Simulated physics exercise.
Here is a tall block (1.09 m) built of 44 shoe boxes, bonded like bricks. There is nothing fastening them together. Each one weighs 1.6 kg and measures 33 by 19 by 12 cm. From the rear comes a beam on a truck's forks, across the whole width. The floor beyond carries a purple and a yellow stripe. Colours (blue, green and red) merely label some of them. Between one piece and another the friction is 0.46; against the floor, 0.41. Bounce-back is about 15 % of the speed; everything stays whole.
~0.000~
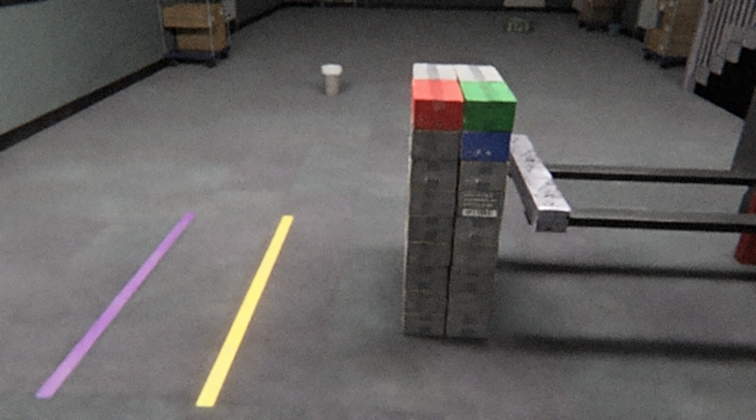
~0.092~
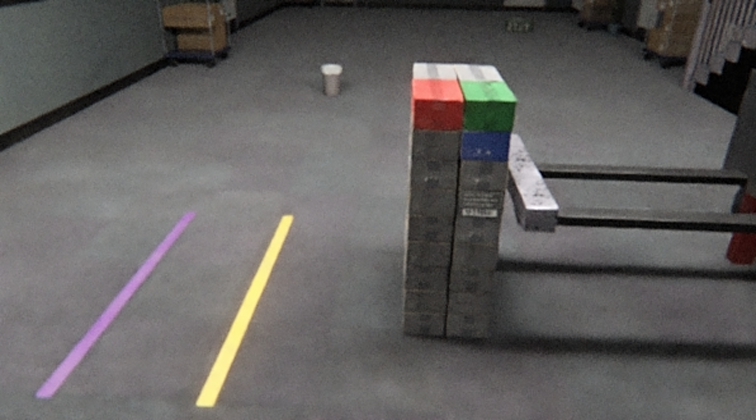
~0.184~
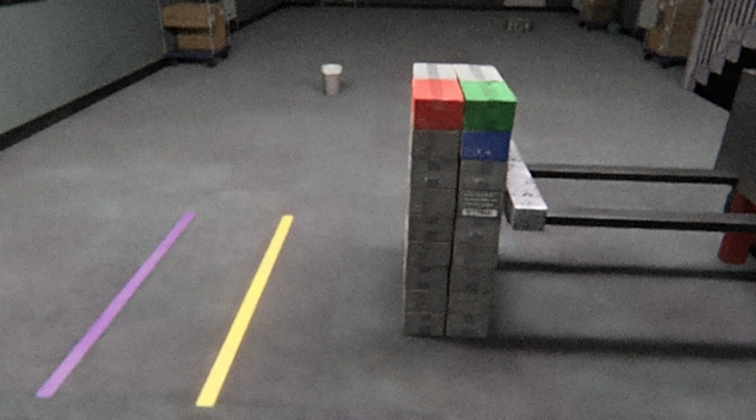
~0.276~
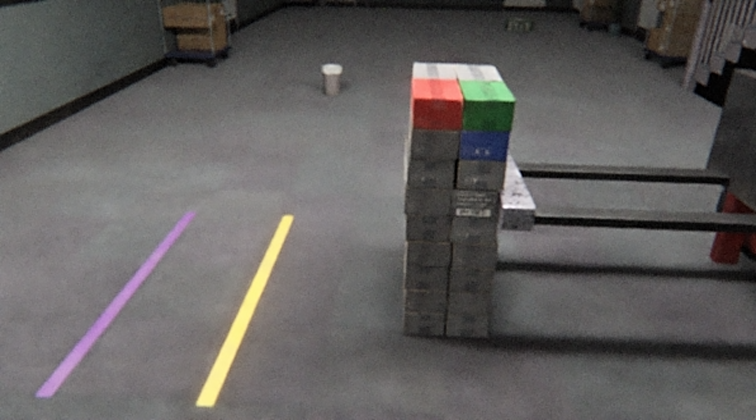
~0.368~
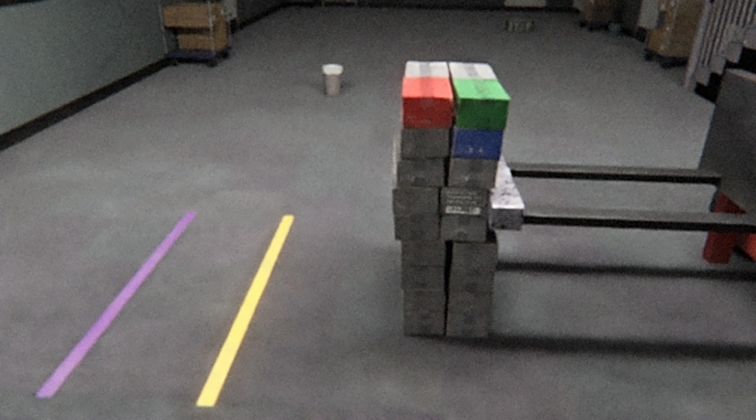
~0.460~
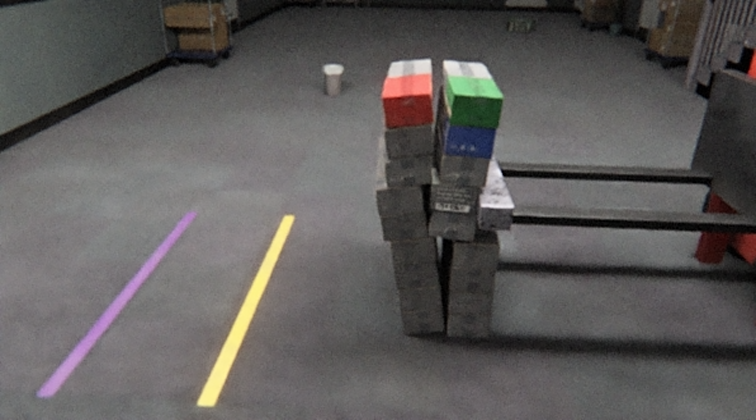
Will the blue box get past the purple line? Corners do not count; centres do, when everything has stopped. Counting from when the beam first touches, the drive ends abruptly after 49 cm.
When it all comes to rest, the blue box has not passed the purple line.
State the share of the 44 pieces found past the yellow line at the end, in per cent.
Result: Around 30 per cent.
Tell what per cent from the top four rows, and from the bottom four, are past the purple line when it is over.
40% and 0%.
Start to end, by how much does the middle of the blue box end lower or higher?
68 cm lower.
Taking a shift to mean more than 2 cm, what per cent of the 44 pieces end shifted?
The shifted ones make up 75 per cent.
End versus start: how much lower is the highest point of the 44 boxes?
Something like 60 cm, give or take.
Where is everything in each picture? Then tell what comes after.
In the first frame (pixels give the middle of a visible side), beam (550, 221) 10 cm from the stack; purple line, near end, (99, 327); yellow line, near end, (237, 333); blue box (486, 147); red box (438, 115); green box (490, 116); none has stirred.
In the second frame, beam (538, 220) 6 cm from the stack; blue box (486, 147).
In the third frame, beam (527, 220) 17 mm from the stack; blue box (486, 147).
In the fourth frame, beam (516, 219) 26 mm in; blue box (484, 147); movement in 9 of them.
In the fifth frame, beam (505, 219) 7 cm in; blue box (478, 145) 35 mm from its place; red box (427, 112) 43 mm from its place; steepest lean 4°, the box at (420, 174); movement in 34 of them.
In the sixth frame, beam (494, 219) 11 cm in; purple line, near end, (101, 326); yellow line, near end, (238, 333); blue box (470, 143) 4° from how it stood; red box (408, 111) 8° from how it stood; green box (477, 112) 4° from how it stood; steepest lean 10°, the box at (408, 173); movement in 34 of them.
After 0.80 s, none of the 44 boxes past the purple line, 34 disturbed; blue box 10° from how it stood; red box 35° from how it stood, 11 cm lower.
After 1.22 s, 2 of the 44 boxes past the purple line; blue box 48° from how it stood, 13 cm lower; red box on its side.
In the end (4.2 s), 7 of the 44 boxes past the purple line; blue box on its side; red box upside down; green box on its side. From the last view, middles, blue box near (243, 273).
